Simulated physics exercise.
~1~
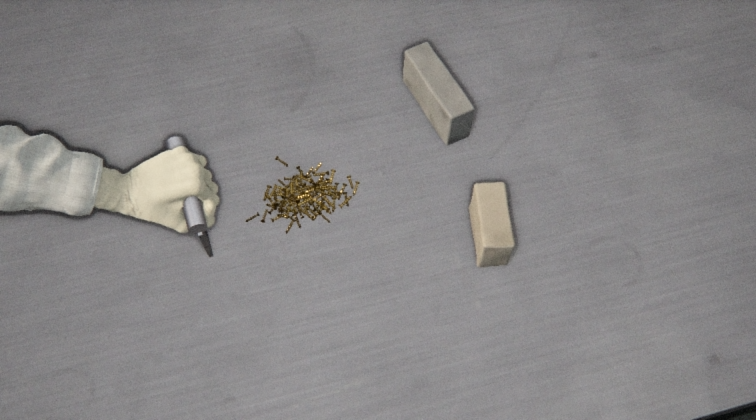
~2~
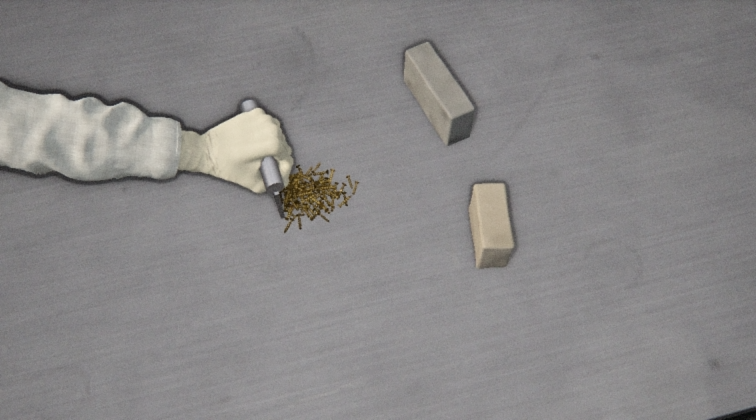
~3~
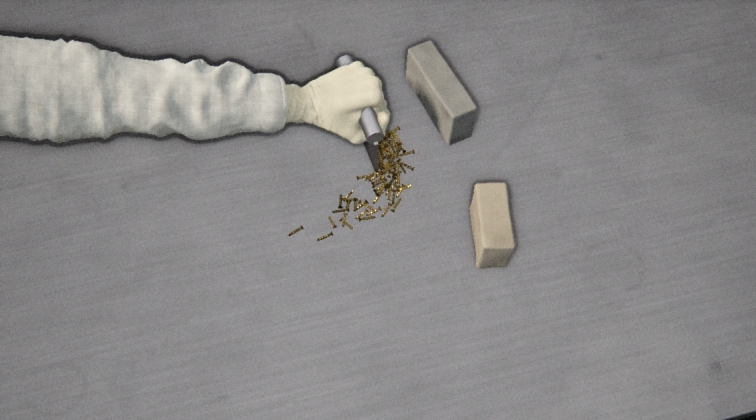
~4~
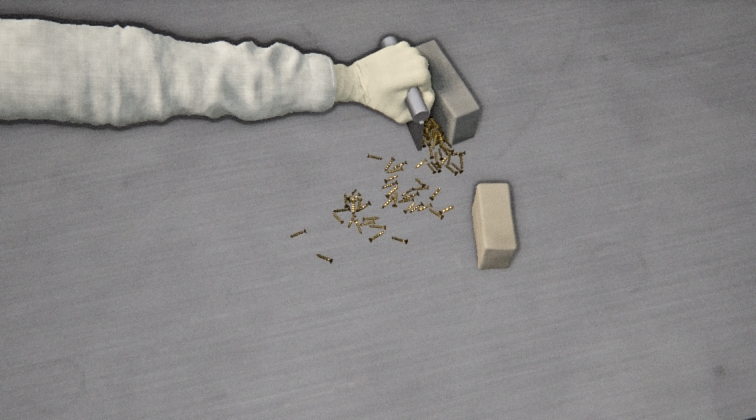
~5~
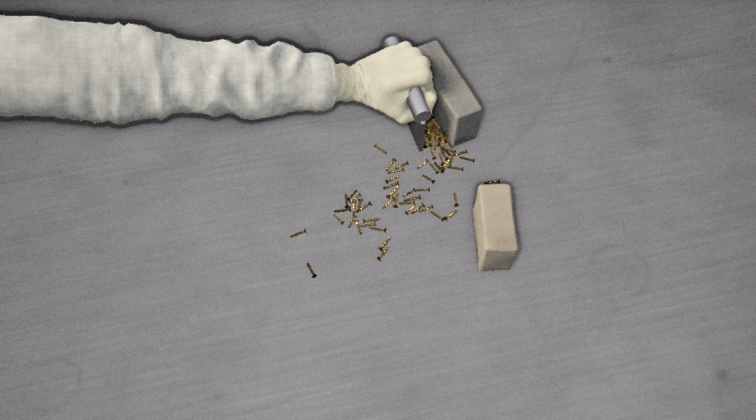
A gloved hand pushes brass-coloured screws rightward with a scraper, leaving them scattered before two blocks.
